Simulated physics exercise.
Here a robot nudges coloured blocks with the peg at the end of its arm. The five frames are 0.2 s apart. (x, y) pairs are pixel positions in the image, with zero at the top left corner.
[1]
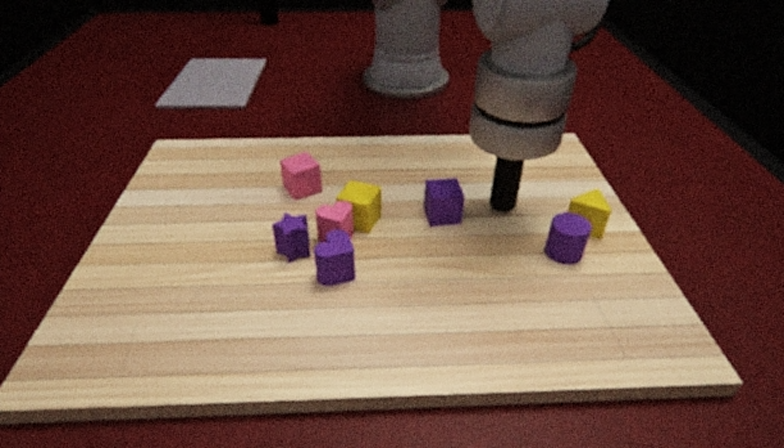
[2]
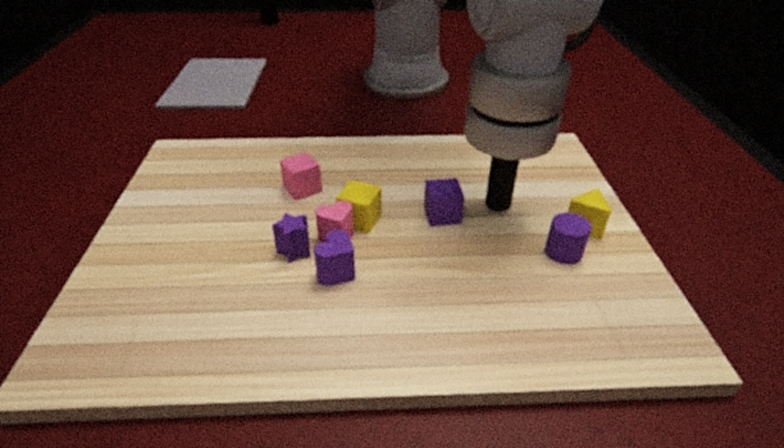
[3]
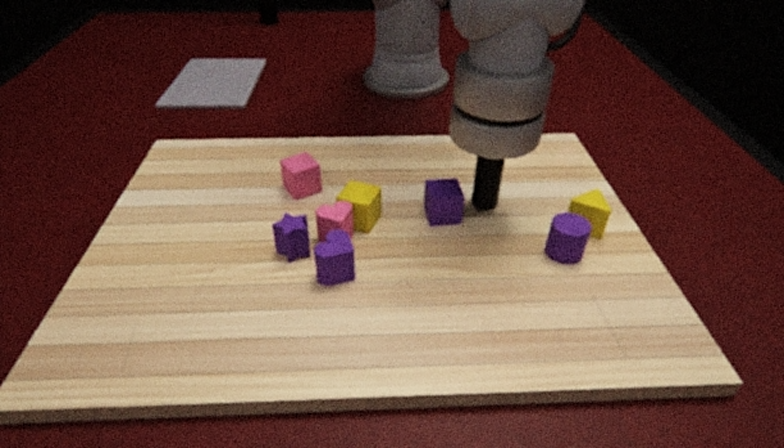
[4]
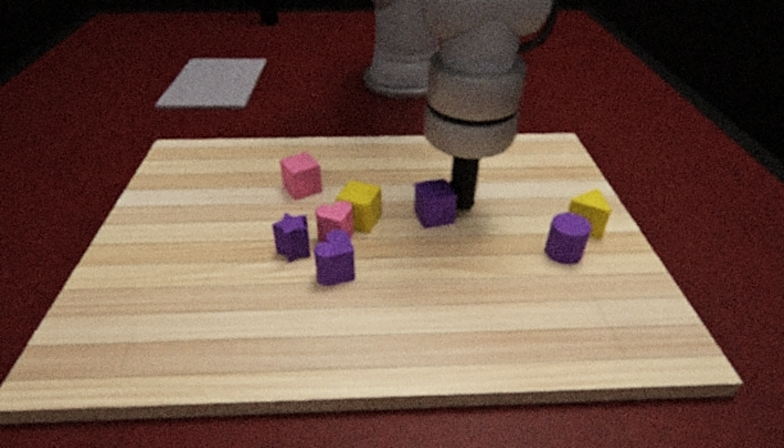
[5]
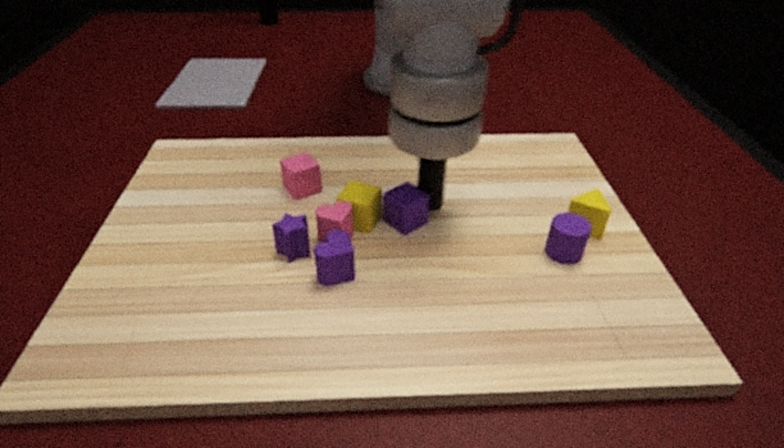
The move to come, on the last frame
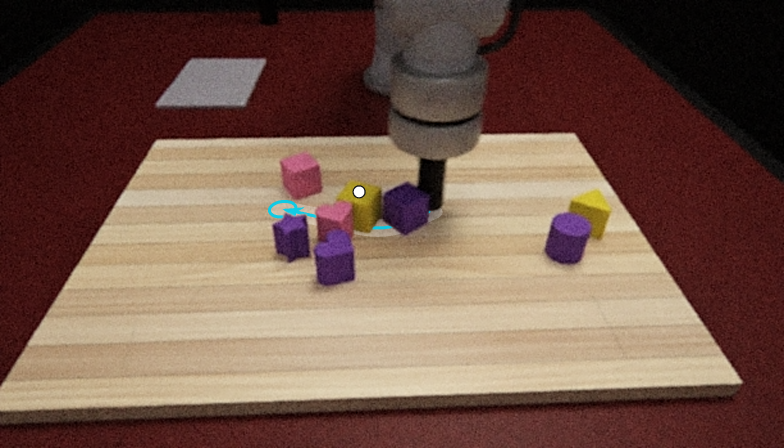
We see a robot arm with a dark peg above a wooden board of pink, yellow and purple blocks; the peg moves left, meets the purple cube and pushes it left toward the yellow cube, while the other blocks stay still.
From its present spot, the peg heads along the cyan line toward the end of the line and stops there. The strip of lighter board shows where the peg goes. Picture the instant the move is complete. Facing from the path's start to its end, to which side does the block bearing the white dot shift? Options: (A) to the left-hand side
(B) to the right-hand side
B: To the right-hand side.
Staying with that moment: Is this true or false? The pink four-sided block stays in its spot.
The statement is false.
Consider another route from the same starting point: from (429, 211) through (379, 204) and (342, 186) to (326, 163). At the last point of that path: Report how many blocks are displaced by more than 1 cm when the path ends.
The number of blocks that move over 1 cm is one.
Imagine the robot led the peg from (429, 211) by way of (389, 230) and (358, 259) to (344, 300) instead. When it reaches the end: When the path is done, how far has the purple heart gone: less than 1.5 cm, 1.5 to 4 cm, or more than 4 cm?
Over 4 cm.
Path on the board, from (429, 211) by way of (384, 228) and (331, 220) to (283, 209); the dot is on the yellow four-sided block.
The first path, step by step. One third of the way, peg (383, 221); pink heart (331, 211); yellow four-sided block (353, 191), turned 15° clockwise; purple four-sided block (365, 216), turned 15° anticlockwise.
Two thirds of the way, peg (330, 212); pink heart (324, 212), turned 25° anticlockwise; yellow four-sided block (312, 178), turned 40° clockwise; purple four-sided block (359, 218), turned 30° anticlockwise.
At the end, peg (282, 202); pink four-sided block (292, 149), turned 40° clockwise; pink heart (324, 212), turned 25° anticlockwise; yellow four-sided block (284, 165), turned 75° clockwise; purple four-sided block (359, 218), turned 30° anticlockwise.
